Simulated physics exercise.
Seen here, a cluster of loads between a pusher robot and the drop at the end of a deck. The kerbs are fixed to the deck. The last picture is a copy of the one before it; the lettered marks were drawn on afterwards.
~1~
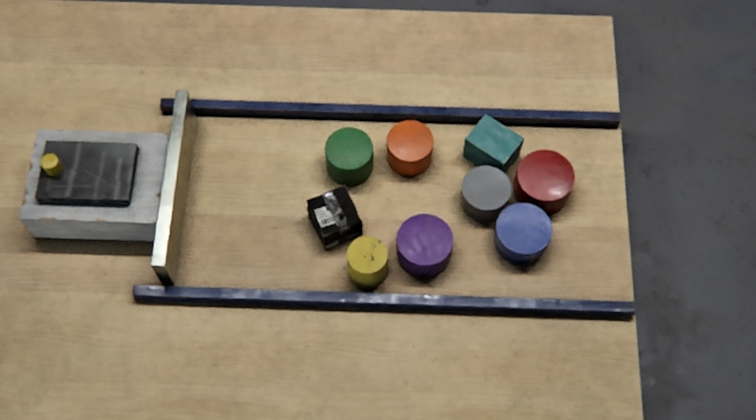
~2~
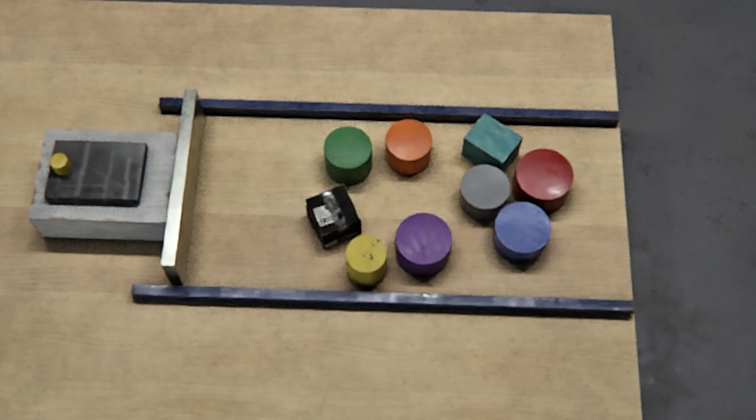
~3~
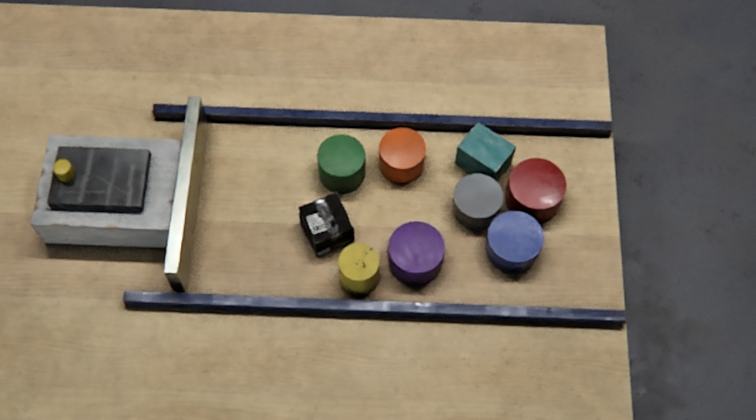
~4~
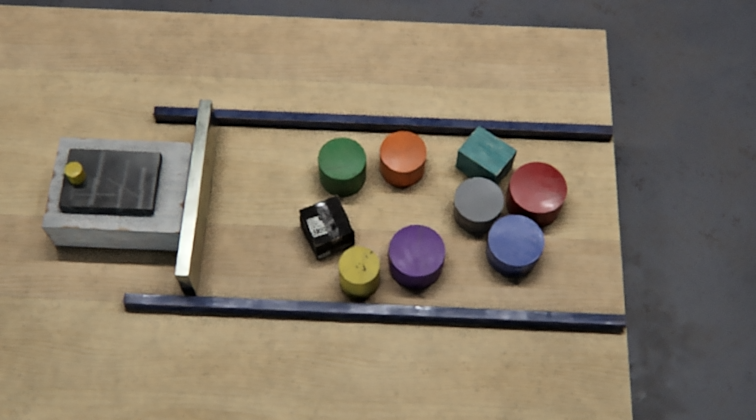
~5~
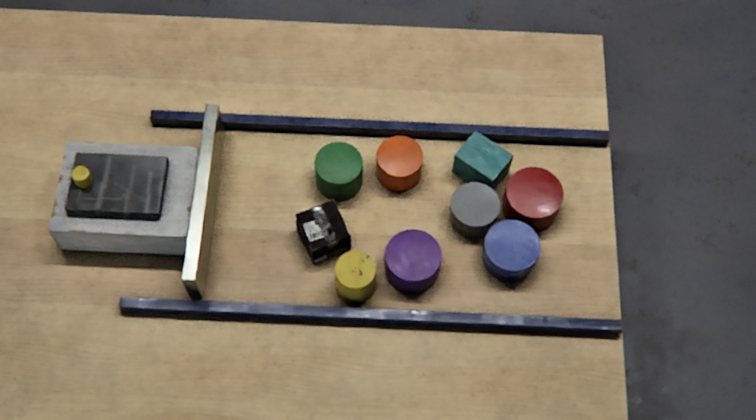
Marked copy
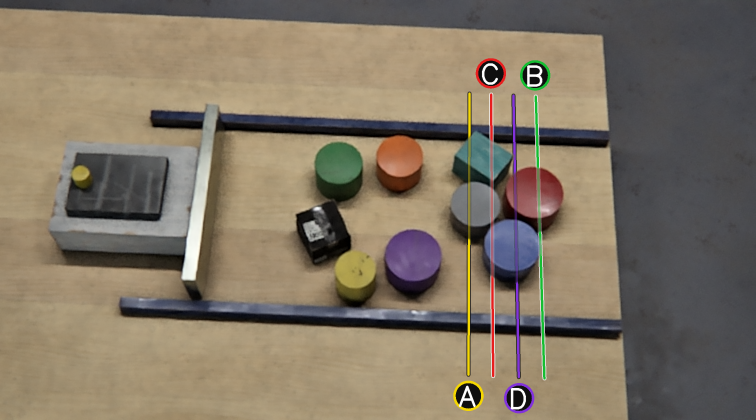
A pale wooden deck with two dark parallel rails, its right edge above a grey floor, is seen from overhead. At left sits a grey block-like robot with a pusher bar; between the rails stand green, orange, yellow, purple, grey, blue and red round containers, a turquoise crate and a small black object. The robot creeps right without touching the loads, which stay put while the camera drifts slightly.
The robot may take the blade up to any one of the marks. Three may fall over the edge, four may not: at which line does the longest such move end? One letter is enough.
Line B.
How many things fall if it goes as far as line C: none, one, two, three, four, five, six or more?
In all, none.
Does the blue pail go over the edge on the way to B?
By then, yes.
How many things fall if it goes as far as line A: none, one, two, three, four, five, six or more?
By then, none.
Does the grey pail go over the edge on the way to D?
By then, no.
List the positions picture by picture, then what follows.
In the first picture, blue pail (522, 234); turquoise crate (493, 147); grey pail (485, 195).
In the second picture, robot (104, 171); yellow canister (367, 262).
In the third picture, robot (108, 178); red canister (535, 191).
In the fourth picture, robot (118, 181); orange canister (403, 159).
In the fifth picture, robot (125, 185); blue pail (510, 251); turquoise crate (482, 164); grey pail (474, 211).
On the copy, A at (469, 225); B at (540, 228); C at (492, 226); D at (516, 227).
On B. First, robot (247, 190); green canister (357, 173); black parcel (350, 240).
Then, robot (369, 196); red canister (559, 199); blue pail (558, 253).
Finally, robot (466, 200); red canister over the edge; blue pail over the edge; two fallen.
By contrast, A is within the limit but short; C is within the limit but short; D is within the limit but short.
